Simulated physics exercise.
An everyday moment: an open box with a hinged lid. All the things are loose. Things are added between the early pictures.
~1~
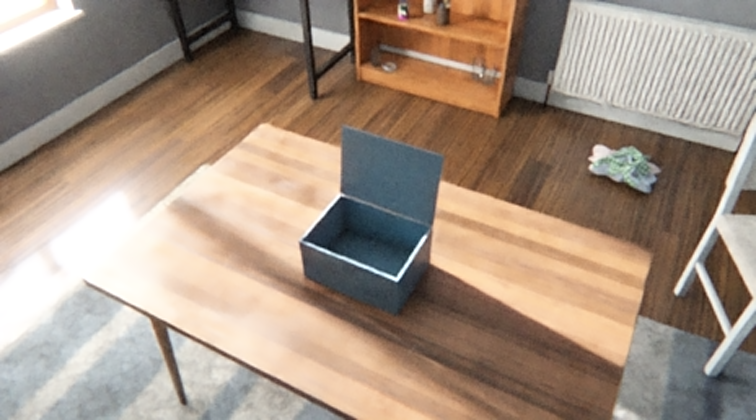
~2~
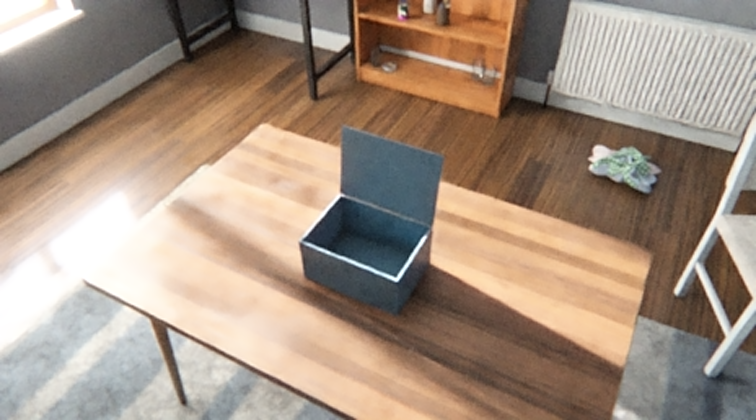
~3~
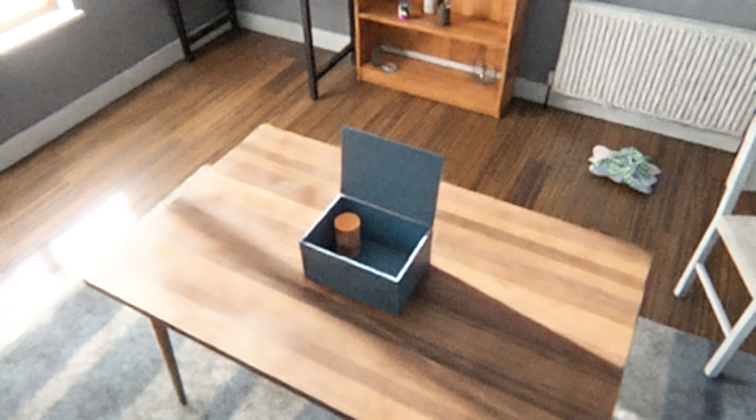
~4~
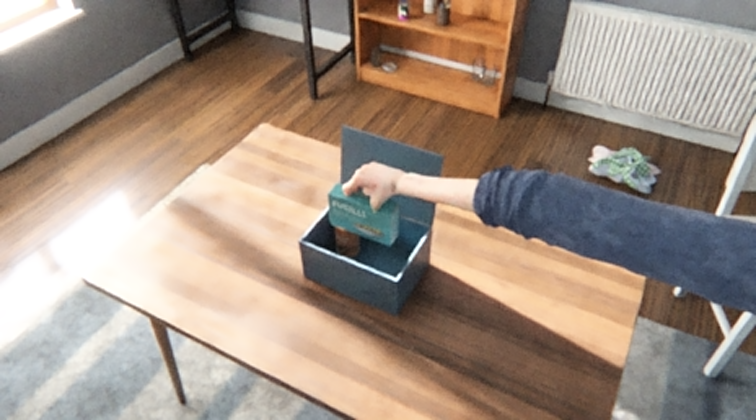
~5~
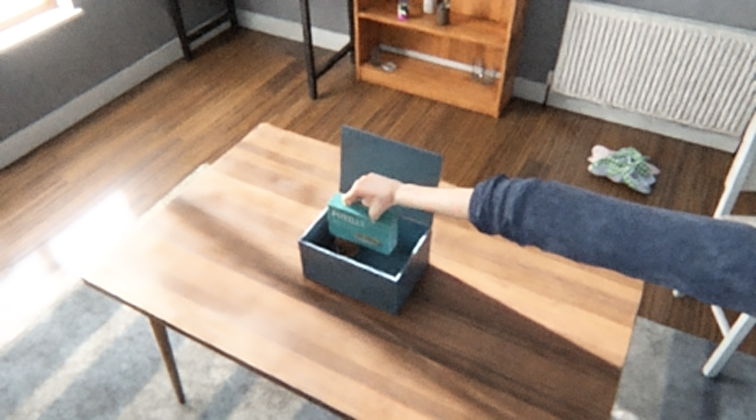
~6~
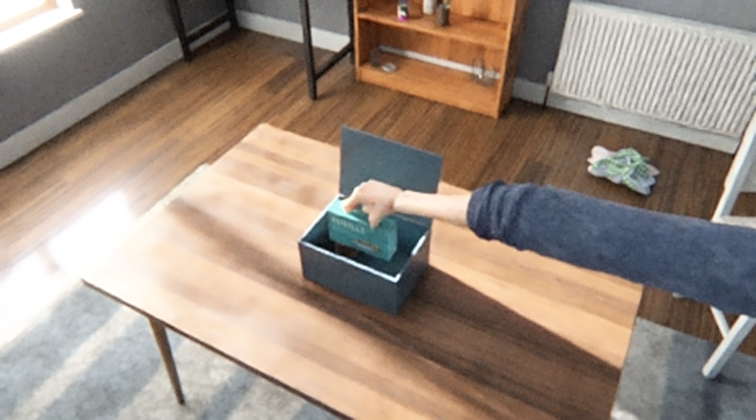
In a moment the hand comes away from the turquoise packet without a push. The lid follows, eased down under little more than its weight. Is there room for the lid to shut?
The lid shuts flat.
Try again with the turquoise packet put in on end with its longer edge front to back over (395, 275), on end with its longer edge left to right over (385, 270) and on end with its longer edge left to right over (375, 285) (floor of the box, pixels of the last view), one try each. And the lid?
In the first case it stays ajar; in the second case it is held up; in the third case it will not close.
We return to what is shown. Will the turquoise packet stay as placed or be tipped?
The turquoise packet keeps its pose.
Then, 0.40 s past the last view, turquoise packet rocked 27° from its first pose near (358, 258).
Then, 1.40 s past the last view, lid 75° above the rim; turquoise packet displaced about its own width near (349, 260).
Then, 1.70 s past the last view, lid 46° above the rim; turquoise packet displaced about its own width near (349, 260).
Then, 2.00 s past the last view, lid 3° above the rim; turquoise packet displaced about its own width near (349, 260).
Finally, lid shut; moved from the start, turquoise packet; orange tin still in place. Final places as the last picture's camera would see them, turquoise packet near (349, 260).
